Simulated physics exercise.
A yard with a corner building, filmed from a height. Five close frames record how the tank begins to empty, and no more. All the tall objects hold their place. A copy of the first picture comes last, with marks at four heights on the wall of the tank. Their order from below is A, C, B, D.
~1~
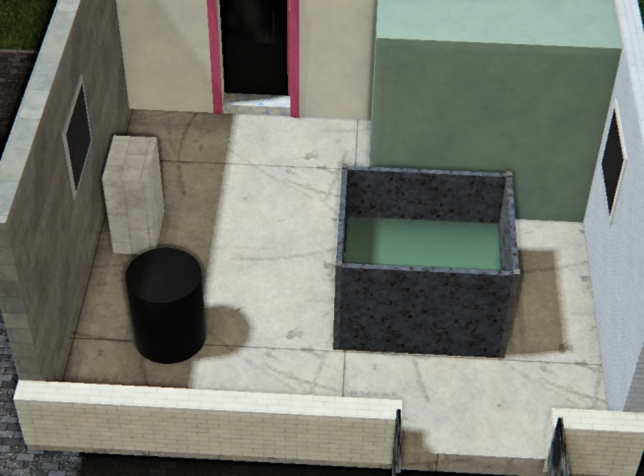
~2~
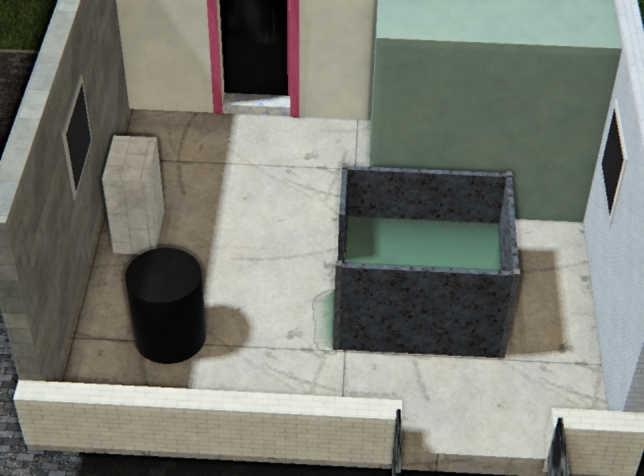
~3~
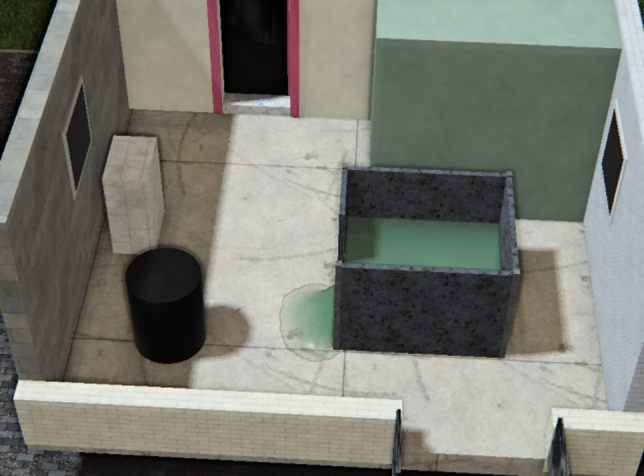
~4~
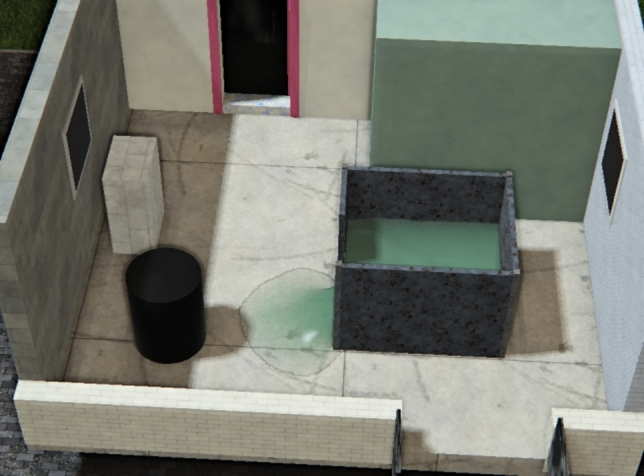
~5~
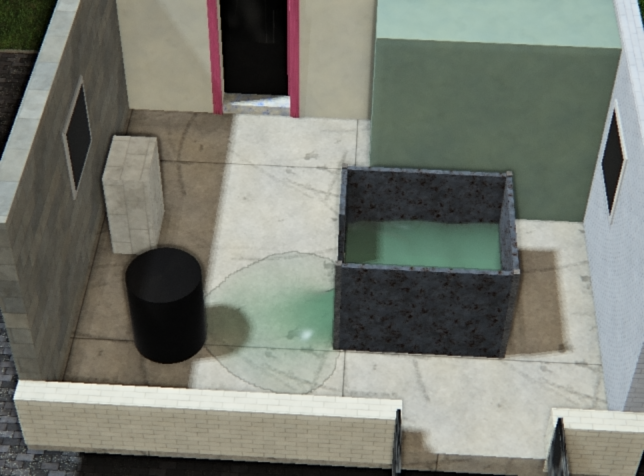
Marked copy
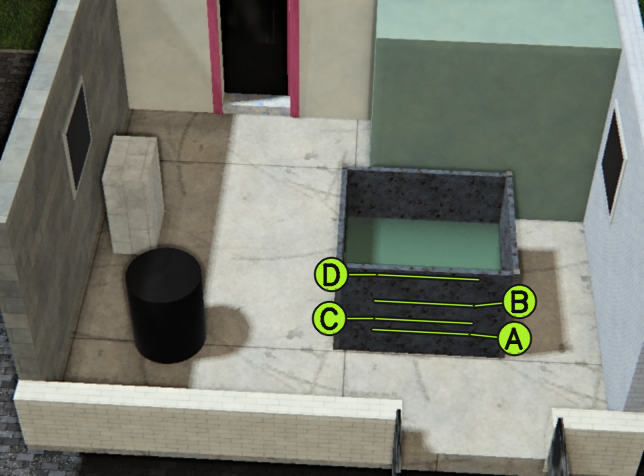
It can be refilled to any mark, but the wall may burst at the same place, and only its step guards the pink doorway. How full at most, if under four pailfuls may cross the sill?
Choose B.
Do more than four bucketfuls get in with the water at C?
No.
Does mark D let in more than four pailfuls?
Yes, that goes wrong.
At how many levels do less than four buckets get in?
Three of the four.
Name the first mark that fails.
Mark D.
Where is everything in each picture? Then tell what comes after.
Water in the tank at rest, its middle at (422, 264); foot of the pink doorway at (257, 115); open gate at (478, 401), in the first picture.
In the second picture, 1 % of the ground under water, visible out to (327, 347).
In the third picture, 3 % of the ground under water, visible out to (293, 297).
In the fourth picture, 6 % of the ground under water, visible out to (250, 306).
In the fifth picture, 11 % of the ground under water, visible out to (217, 345).
In lime, A at (421, 332); B at (424, 303); C at (422, 320); D at (427, 277); from the bottom up A, C, B, D.
With A, nothing gets over.
With B, a bucket or two gets in.
With C, nothing gets over.
With D, about 14 bucketfuls get in.
